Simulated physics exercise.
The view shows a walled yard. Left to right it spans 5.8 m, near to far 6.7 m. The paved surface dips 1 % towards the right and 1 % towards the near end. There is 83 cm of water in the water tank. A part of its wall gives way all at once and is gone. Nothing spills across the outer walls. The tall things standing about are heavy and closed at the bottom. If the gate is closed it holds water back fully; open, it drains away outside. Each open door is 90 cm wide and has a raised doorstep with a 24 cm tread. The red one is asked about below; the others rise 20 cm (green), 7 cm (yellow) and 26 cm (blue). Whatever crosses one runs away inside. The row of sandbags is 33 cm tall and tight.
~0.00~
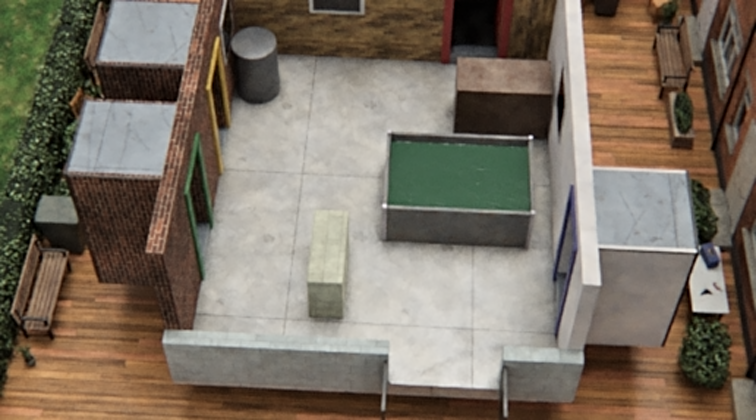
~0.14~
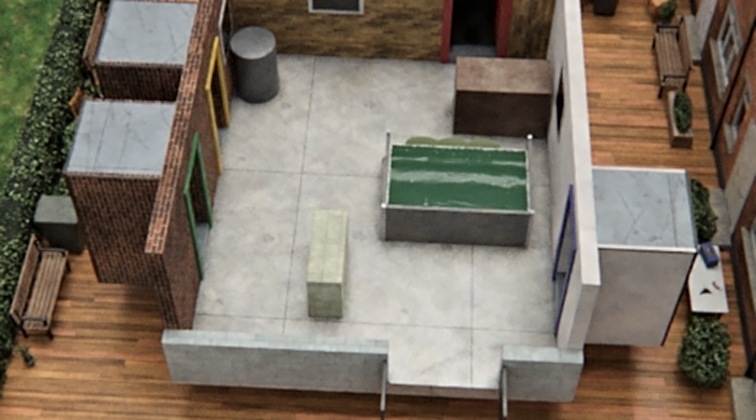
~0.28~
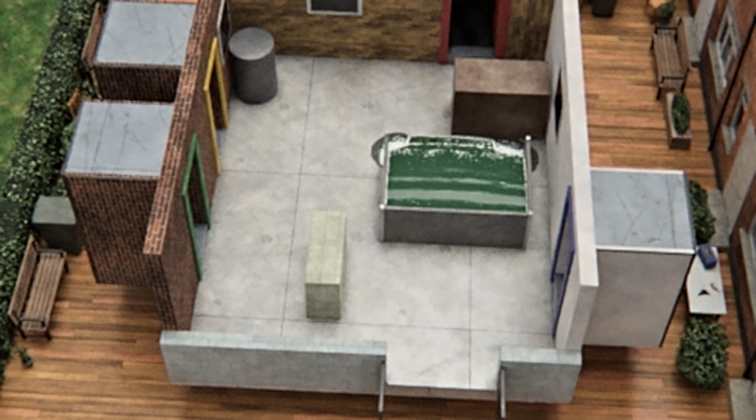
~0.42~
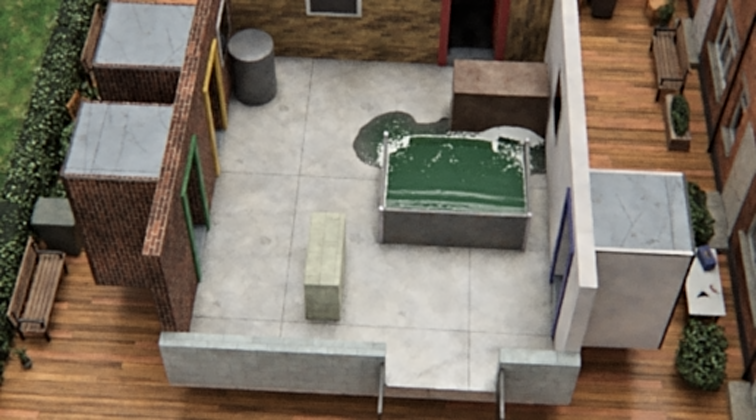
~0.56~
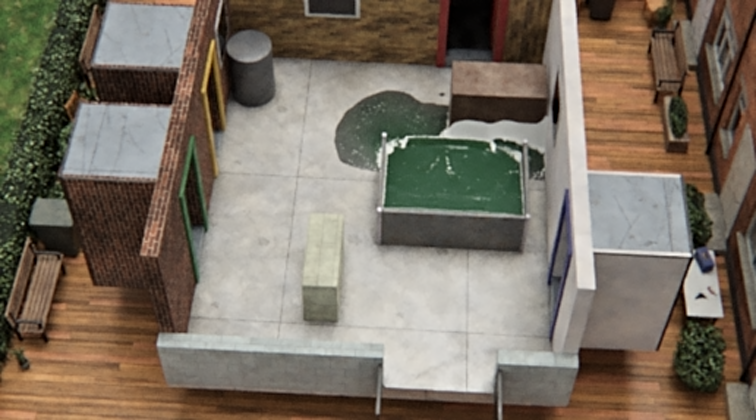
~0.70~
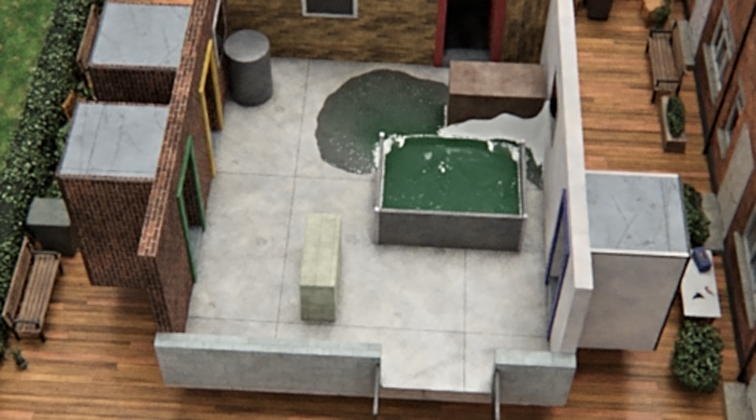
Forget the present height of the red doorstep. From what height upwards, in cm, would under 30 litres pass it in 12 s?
Some 11.5 cm above the ground.
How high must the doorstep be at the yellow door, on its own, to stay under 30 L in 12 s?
About 8.0 cm at yellow.
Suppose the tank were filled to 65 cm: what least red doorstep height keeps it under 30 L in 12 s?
About 8.0 cm.
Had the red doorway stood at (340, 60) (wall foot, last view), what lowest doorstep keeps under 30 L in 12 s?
Roughly 17 cm.
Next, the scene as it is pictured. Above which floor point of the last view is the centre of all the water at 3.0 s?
At about (425, 168).
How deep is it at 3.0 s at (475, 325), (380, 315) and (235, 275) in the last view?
In that order: 2, 0 and 0 cm.
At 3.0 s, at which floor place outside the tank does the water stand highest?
Around (240, 77).
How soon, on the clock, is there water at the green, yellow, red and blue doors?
Arrival: Green 4.0 s, yellow 2.2 s, red 1.1 s, blue 1.6 s.
After 1.4 s water covers 35 % of the floor, deepest (60 cm) near (530, 144); 8 cm at the red door, 0 litres in over its 24 cm doorstep.
After 3.0 s water covers 50 % of the floor, deepest (44 cm) near (240, 77); 7 cm at the red door, 0 litres in over its 24 cm doorstep.
After 12.0 s water covers 95 % of the floor, deepest (16 cm) near (550, 382); 7 cm at the red door, 0 litres in over its 24 cm doorstep.
At the red door as built, the water arrived by 1.2 s and peaked near 16 cm at 6.0 s.
With a doorstep of 10.5 cm, 40 litres would have come in within the 12 s; with 14 cm, 8 litres. So under 30 litres takes about 11.5 cm.
